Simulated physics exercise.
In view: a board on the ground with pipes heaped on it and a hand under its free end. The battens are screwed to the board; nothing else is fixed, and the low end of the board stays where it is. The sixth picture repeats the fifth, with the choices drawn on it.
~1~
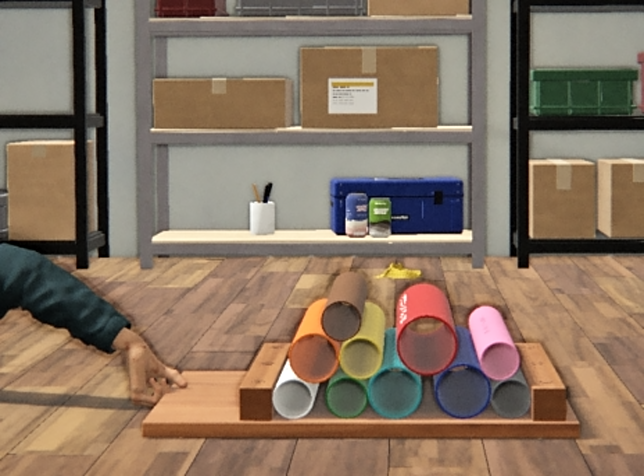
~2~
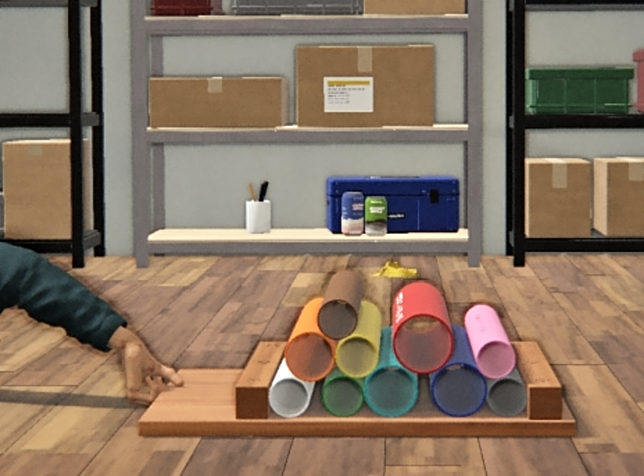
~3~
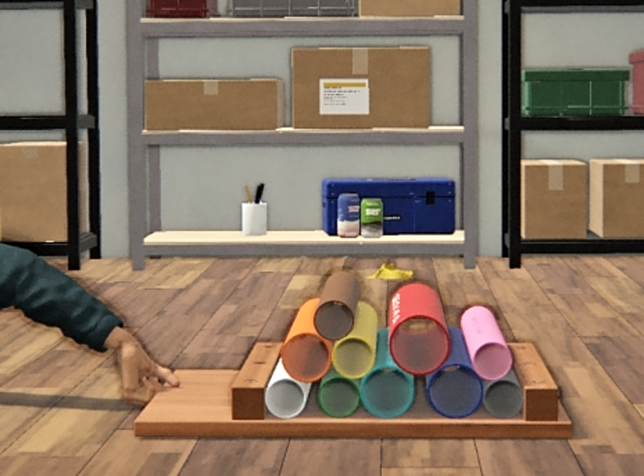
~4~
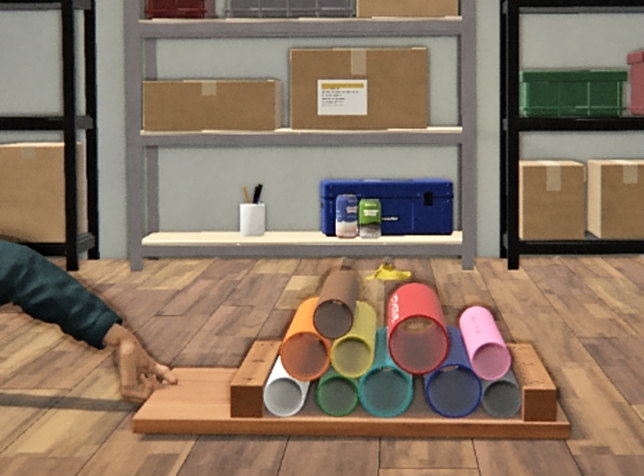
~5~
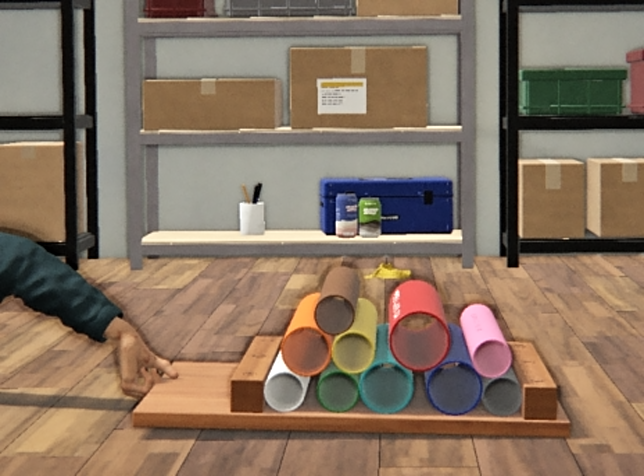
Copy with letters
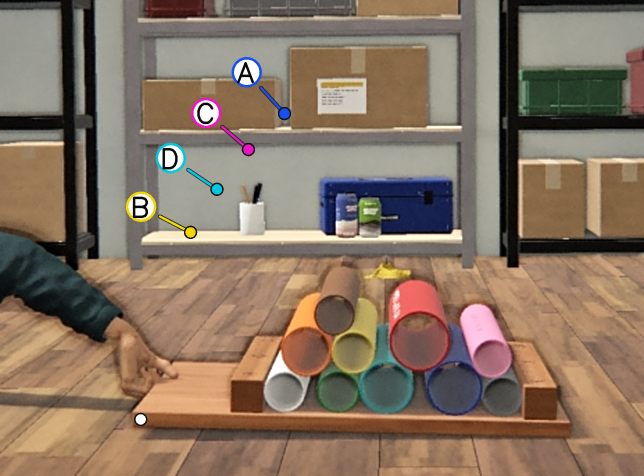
A stack of colourful pipes sat between two wooden blocks on a board on the floor, while a hand stayed at the board's left end; the view shifted slightly, but the pipes barely moved.
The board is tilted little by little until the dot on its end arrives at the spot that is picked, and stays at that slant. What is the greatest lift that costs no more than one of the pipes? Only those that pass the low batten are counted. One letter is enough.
B is the limit.
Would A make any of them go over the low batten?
At A: Yes.
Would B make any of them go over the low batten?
Yes.
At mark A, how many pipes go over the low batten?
The count is five.
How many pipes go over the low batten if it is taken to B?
The count is one.
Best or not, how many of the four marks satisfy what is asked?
One of the four.
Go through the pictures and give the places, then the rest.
The first picture shows blue pipe (463, 391); grey pipe (511, 399); pink pipe (500, 361).
The second picture shows pink pipe (496, 359); yellow pipe (357, 356).
The third picture shows board (356, 386); brown pipe (334, 320).
The fourth picture shows board (354, 385); white pipe (285, 396); green pipe (338, 396).
The fifth picture shows board (355, 381); white pipe (284, 391); green pipe (338, 392).
On the marked copy, A at (284, 114); B at (190, 232); C at (249, 150); D at (217, 189); the white dot at (141, 419).
With B. Early on, board at 16°.
Further on, board at 28°.
At the end, board at 28°, one over the low batten (pink).
As for the rest, A five over the low batten; C five over the low batten; D two over the low batten (pink, red).
